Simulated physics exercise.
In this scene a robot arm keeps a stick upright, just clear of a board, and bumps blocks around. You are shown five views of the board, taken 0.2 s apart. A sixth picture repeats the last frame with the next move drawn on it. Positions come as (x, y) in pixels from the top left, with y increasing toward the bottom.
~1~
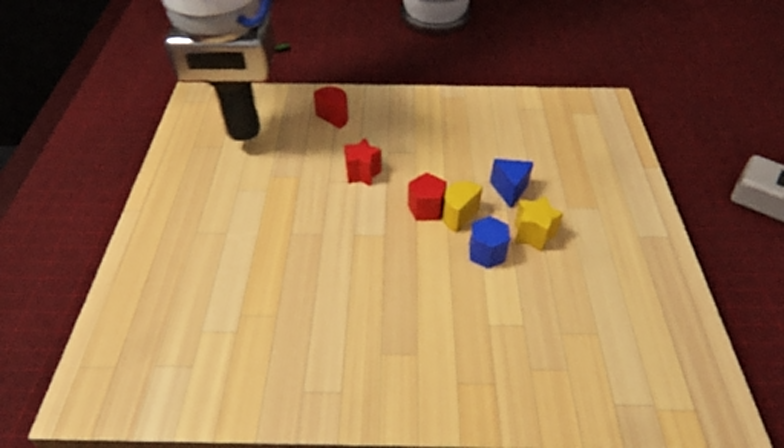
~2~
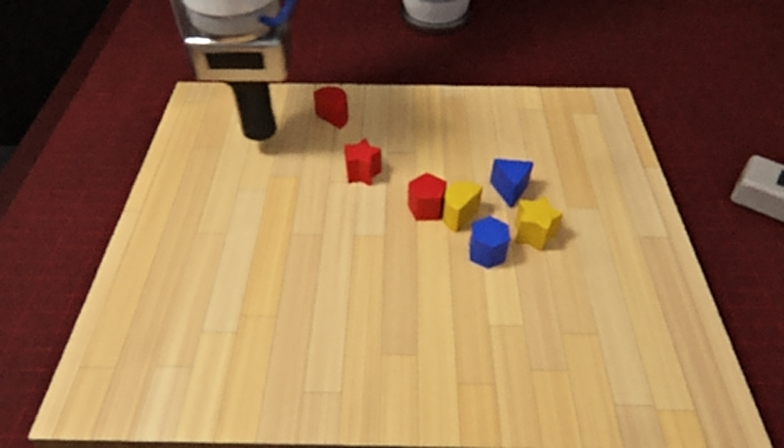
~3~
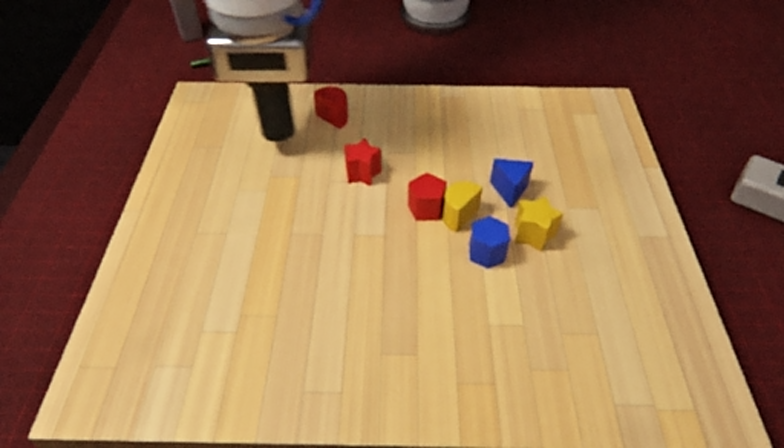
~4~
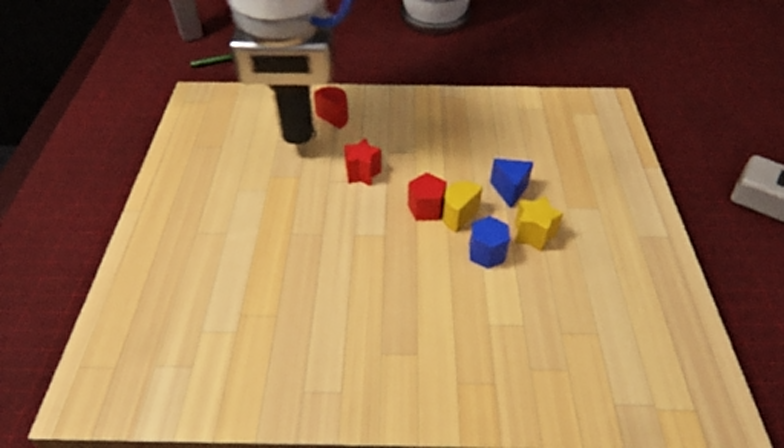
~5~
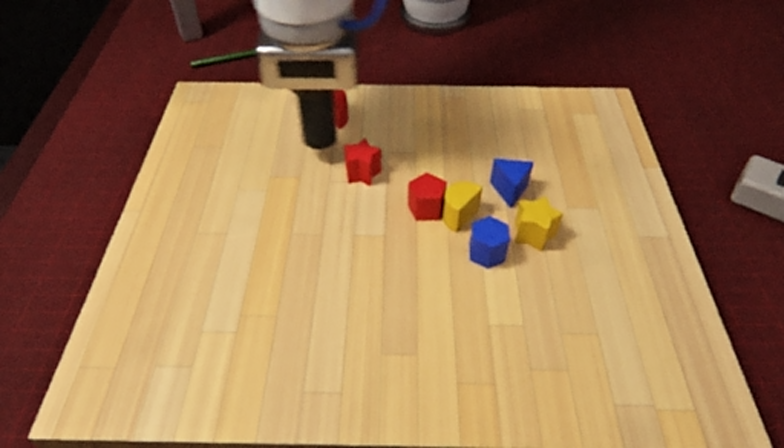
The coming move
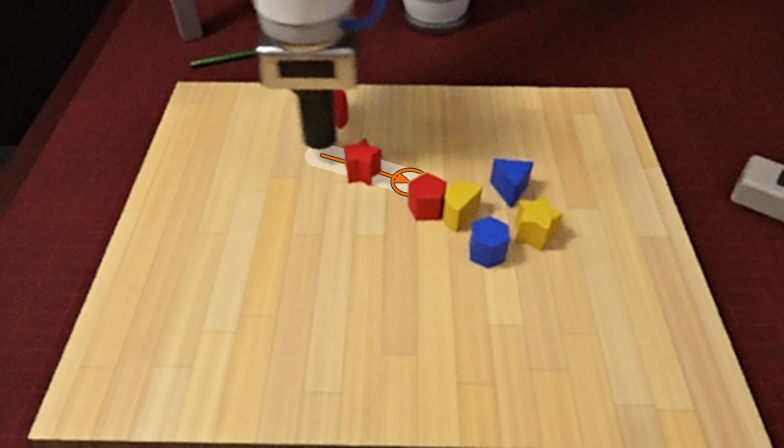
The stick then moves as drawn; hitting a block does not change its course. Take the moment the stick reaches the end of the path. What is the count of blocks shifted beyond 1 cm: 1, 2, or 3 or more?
That's three or more.
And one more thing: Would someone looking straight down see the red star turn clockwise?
Yes, it checks out.
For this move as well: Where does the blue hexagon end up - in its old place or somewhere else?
That block stays.
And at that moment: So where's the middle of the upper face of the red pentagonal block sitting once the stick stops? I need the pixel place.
Put as a pixel place, it's (445, 206).
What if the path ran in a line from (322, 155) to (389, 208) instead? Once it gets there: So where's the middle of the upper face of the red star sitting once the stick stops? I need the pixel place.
If I read the scene right, the answer is (409, 166).
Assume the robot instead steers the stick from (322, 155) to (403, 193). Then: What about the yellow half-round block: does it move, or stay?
Once the path is done, it is somewhere new.
Path on the board, straight from (322, 155) to (410, 182).
What follows on the original path. One third of the way, stick at (351, 147); red star at (379, 157).
Two thirds of the way, stick at (380, 156); red star at (406, 169), turned 20° clockwise.
At the end, stick at (411, 165); red half-round block in place; red star at (432, 183), turned 40° clockwise; red pentagonal block at (445, 206), turned 15° clockwise; yellow half-round block at (480, 201), turned 60° anticlockwise; blue hexagon in place.
